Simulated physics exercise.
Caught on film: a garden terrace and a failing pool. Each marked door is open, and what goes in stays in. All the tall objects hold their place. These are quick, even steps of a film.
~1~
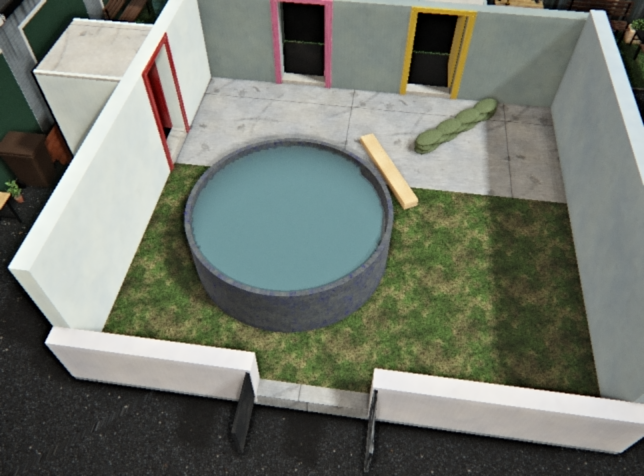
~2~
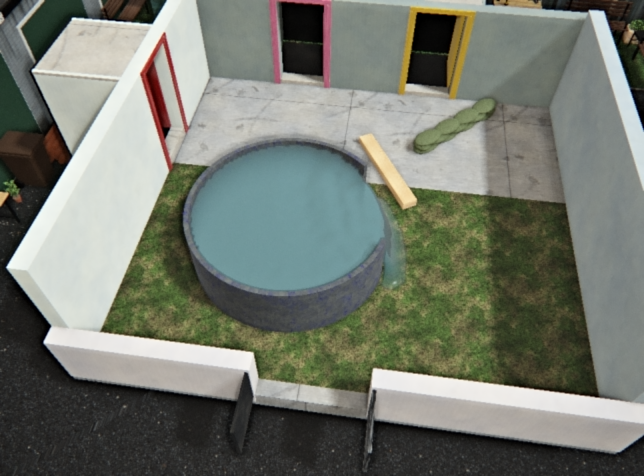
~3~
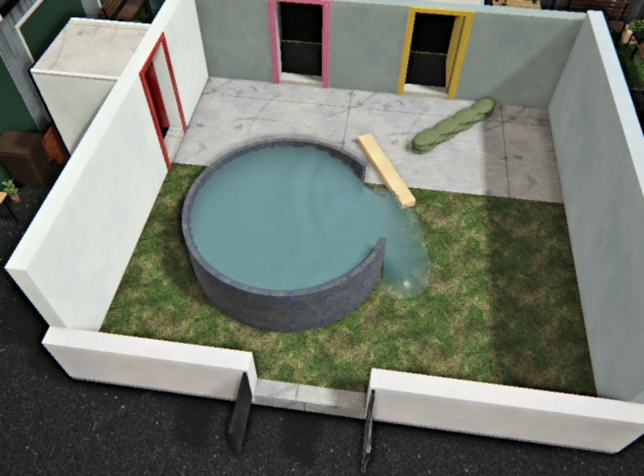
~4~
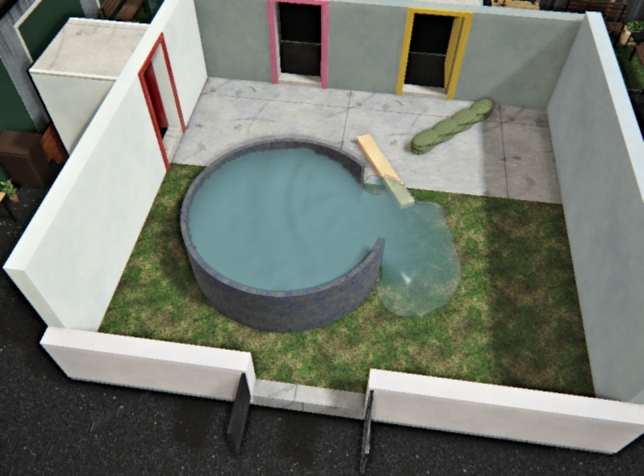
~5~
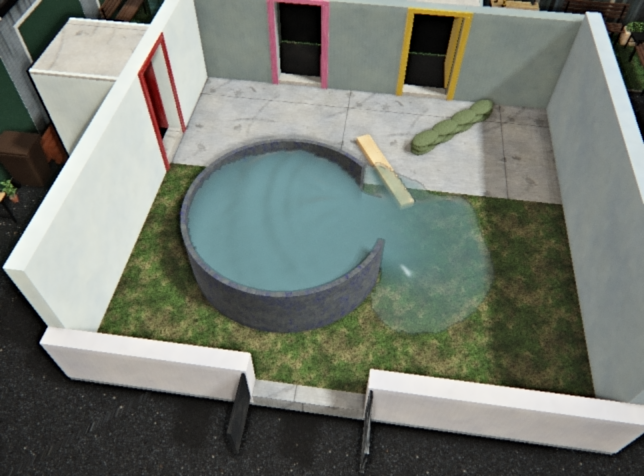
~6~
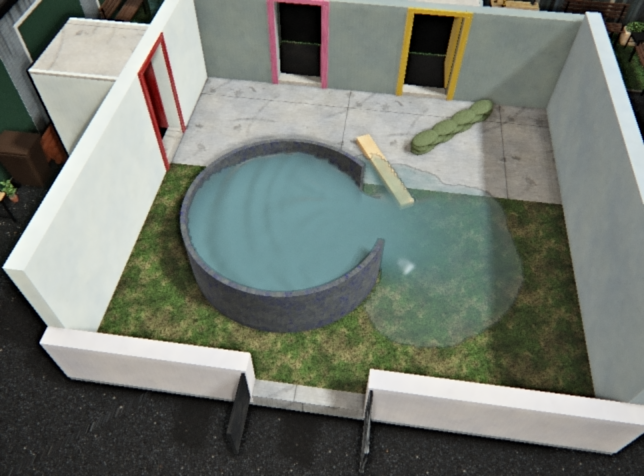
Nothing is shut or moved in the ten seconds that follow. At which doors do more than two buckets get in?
In the end: The yellow door stays under that; the red door stays under that; the pink door stays under that.
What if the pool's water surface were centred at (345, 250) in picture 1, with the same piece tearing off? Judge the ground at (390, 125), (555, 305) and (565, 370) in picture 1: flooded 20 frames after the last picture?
One after the other: Flooded, wet, flooded.
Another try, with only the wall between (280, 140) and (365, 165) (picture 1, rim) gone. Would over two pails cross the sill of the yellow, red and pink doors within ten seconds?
One by one: The yellow door goes over, the red door keeps below it, the pink door takes more.
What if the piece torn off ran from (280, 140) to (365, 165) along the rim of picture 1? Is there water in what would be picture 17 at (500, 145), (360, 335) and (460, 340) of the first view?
One after the other: Covered, dry, free of water.
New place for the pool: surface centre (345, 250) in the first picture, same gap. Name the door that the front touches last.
It is the red door.
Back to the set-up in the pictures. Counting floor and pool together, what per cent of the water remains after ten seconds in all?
Close to 92 %.
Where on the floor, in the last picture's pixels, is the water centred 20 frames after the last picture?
I would point to (408, 234).
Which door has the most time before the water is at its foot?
It is the one in red.
A moment on, water covers 40 % of the floor; the yellow door not reached, the red door not reached, the pink door not reached.
Next, water covers 55 % of the floor; the yellow door not reached, the red door not reached, the pink door not reached.
Then, water covers 65 % of the floor; the yellow door wet at the sill, nothing in, the red door not reached, the pink door wet at the sill, nothing in.
Later, water covers 90 % of the floor; the yellow door wet at the sill, nothing in, the red door wet at the sill, nothing in, the pink door wet at the sill, nothing in.
In the end, water covers 95 % of the floor; the yellow door wet at the sill, nothing in, the red door wet at the sill, nothing in, the pink door under two buckets in.
